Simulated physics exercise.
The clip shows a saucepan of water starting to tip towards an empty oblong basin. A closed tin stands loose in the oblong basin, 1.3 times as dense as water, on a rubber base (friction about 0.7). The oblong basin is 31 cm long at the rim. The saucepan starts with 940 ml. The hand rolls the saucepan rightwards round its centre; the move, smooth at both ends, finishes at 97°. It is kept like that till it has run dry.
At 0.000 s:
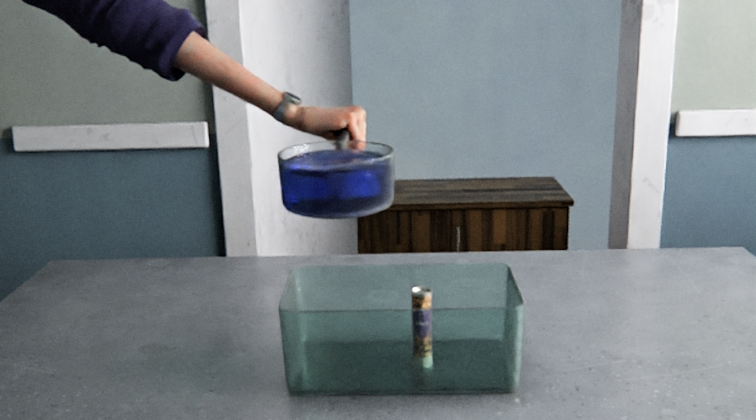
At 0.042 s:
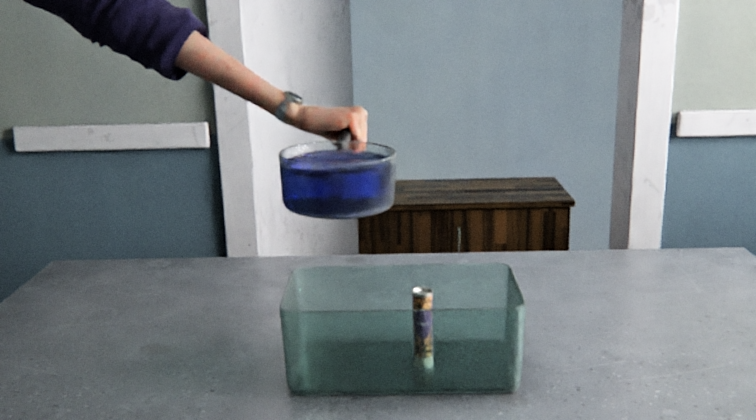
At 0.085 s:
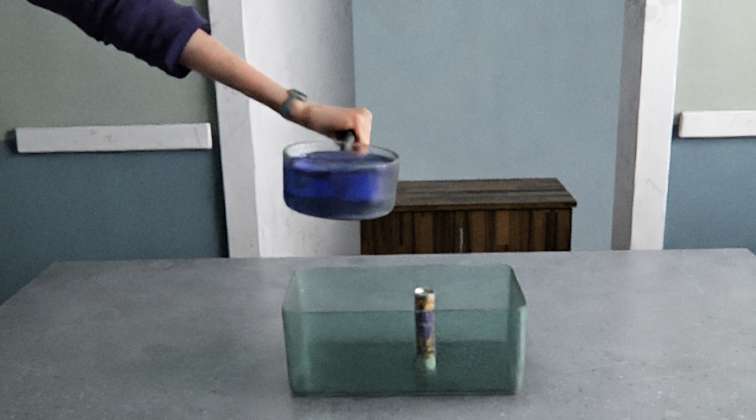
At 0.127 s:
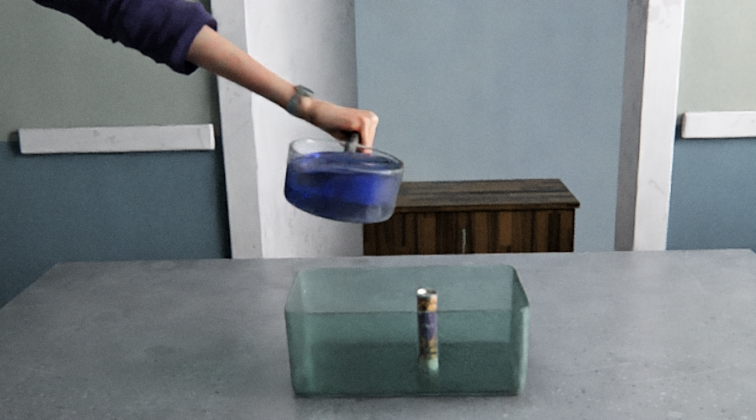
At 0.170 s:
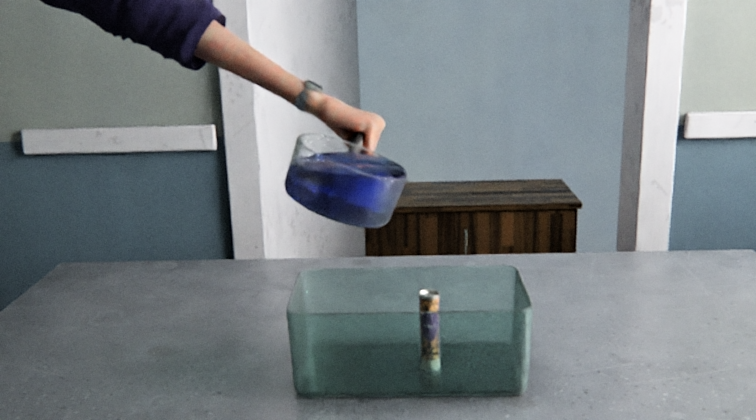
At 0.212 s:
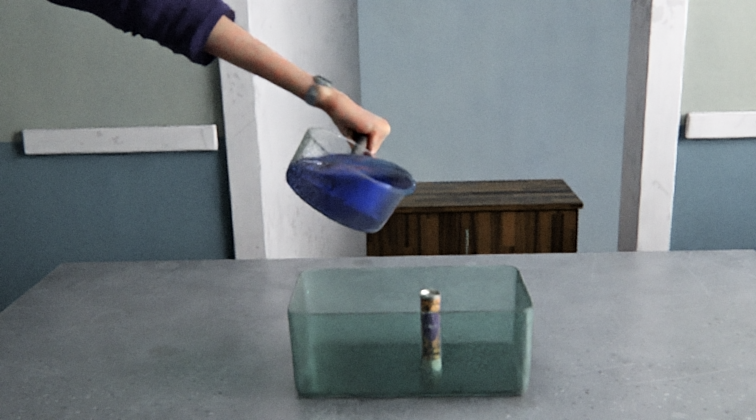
A bare forearm in a dark purple sleeve, with a watch at the wrist, reaches in from the left, holding a clear saucepan of blue water above a grey table seen from the front. Below it sits a greenish, see-through oblong basin with a small patterned tin upright inside, and a dark wooden cabinet stands behind. The hand steadily rolls the saucepan rightwards, lowering its right rim, as the water shifts inside.
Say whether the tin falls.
It keeps standing.
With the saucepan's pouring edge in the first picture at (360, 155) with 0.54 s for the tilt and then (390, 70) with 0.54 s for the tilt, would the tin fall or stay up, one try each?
First it goes over; then it topples.
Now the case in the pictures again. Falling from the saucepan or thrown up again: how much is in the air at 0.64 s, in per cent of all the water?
Near 12 in a hundred.
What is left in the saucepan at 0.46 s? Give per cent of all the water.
Near 26 in a hundred.
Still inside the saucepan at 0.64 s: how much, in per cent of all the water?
Some 7 per cent.
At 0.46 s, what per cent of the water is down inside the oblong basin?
Near 26 in a hundred.
By 0.46 s the tilt is 92° and 26 per cent is still to pour; the tin stands where it began.
By 0.64 s the tilt is 97° and 7 per cent is still to pour; the tin stands where it began.
By 0.83 s the tilt is 97° and 2 per cent is still to pour; the tin stands where it began.
By 1.04 s the tilt is 97° and 0 per cent is still to pour; the tin stands where it began.
At rest the tin stands where it began.
